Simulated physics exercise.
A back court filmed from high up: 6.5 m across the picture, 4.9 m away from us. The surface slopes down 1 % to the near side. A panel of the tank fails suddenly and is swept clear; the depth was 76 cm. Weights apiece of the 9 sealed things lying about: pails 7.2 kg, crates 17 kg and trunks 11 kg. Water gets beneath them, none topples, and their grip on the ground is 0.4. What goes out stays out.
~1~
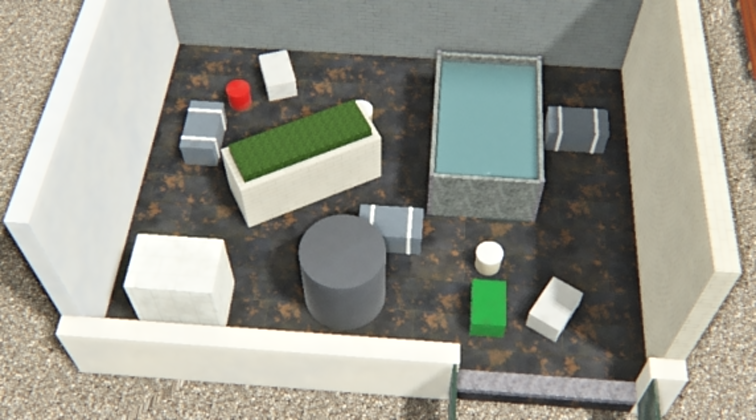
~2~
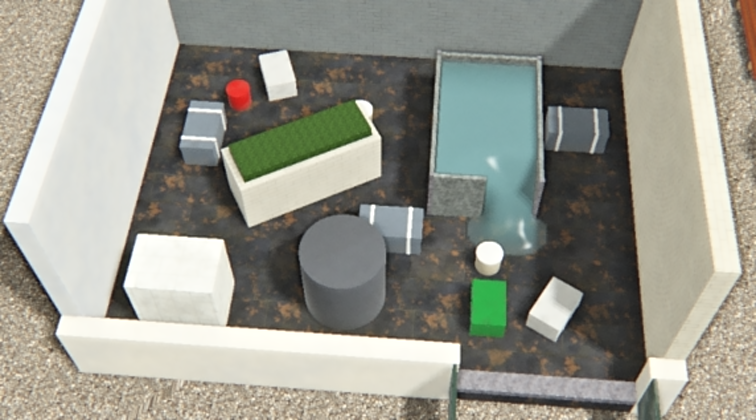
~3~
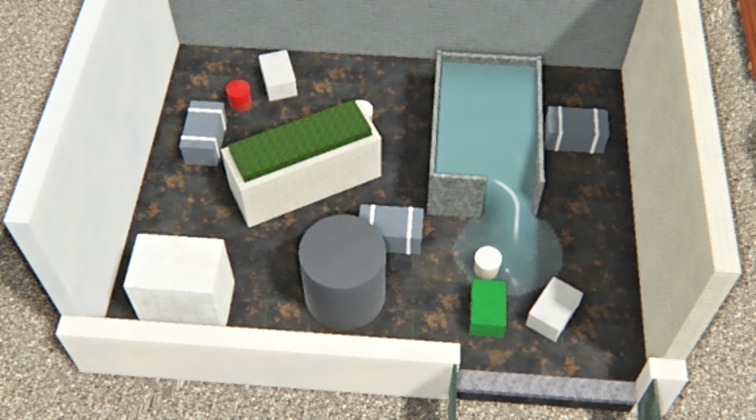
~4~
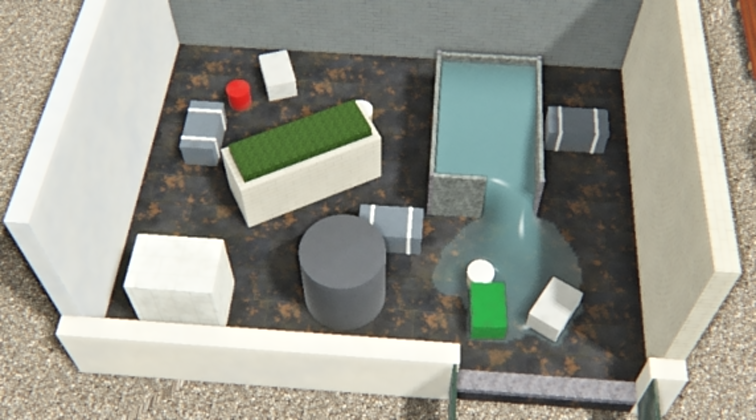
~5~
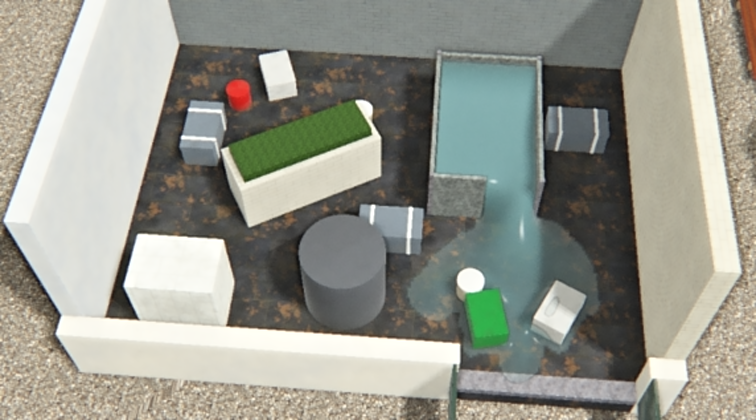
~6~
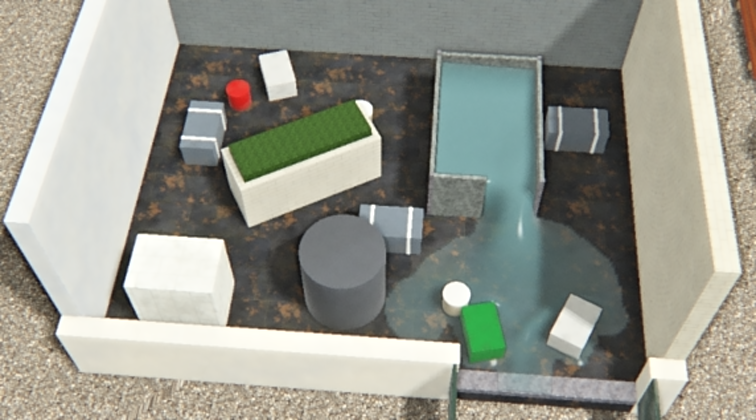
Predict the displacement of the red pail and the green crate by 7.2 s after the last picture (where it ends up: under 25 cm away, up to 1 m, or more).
Red pail stays put; green crate gets carried off.
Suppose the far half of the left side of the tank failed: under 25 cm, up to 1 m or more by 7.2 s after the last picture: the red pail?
Then the red pail travels far.
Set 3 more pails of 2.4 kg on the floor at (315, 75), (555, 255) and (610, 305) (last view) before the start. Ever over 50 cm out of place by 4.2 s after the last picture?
In that order: Less, past it, more.
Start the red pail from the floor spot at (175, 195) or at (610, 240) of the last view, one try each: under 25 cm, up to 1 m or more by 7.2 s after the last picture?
In that order: It holds its place; it barely shifts.
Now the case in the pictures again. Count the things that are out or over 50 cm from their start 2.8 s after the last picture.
3 of them.
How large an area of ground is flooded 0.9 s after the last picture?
Roughly 9.5 m2.
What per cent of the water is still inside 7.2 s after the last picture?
About 40 per cent.
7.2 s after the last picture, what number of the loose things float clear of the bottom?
0 of them.
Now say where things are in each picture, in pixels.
The red pail at (238, 88), on the bottom; the green crate at (489, 302) rests on the ground; 2.5 m2 under water; 0 of 9 have shifted, in the first frame.
The red pail at (238, 88) rests on the ground; the green crate at (489, 302), on the bottom; 3.0 m2 under water; 0 of 9 have shifted, in the second frame.
The red pail at (238, 88) rests on the ground; the green crate at (489, 302), on the bottom; water covers 3.7 m2; 1 of 9 have shifted, in the third frame.
The red pail at (238, 88) rests on the ground; the green crate at (489, 304) rests on the ground, 3 cm from its start; water covers 4.4 m2; 1 of 9 have shifted, in the fourth frame.
The red pail at (238, 88), on the bottom; the green crate at (487, 313), on the bottom, 15 cm from its start; water covers 5.4 m2; 3 of 9 have shifted, in the fifth frame.
The red pail at (238, 88) rests on the ground; the green crate at (483, 326) rests on the ground, 33 cm from its start; 6.6 m2 under water; 3 of 9 have shifted, in the sixth frame.
Then, 0.9 s after the last picture the red pail is near (238, 88), 0.0 m from its start, aground; the green crate has gone out; 2 of 9 are out; 0 afloat.
Then, 2.8 s after the last picture the red pail is near (238, 88), 0.0 m from its start, aground; the green crate has gone out; 2 of 9 are out; 0 afloat.
Then, 4.8 s after the last picture the red pail is near (238, 88), 0.0 m from its start, aground; the green crate has gone out; 2 of 9 are out; 0 afloat.
Then, 7.2 s after the last picture the red pail is near (238, 88), 0.0 m from its start, aground; the green crate has gone out; 2 of 9 are out; 0 afloat.
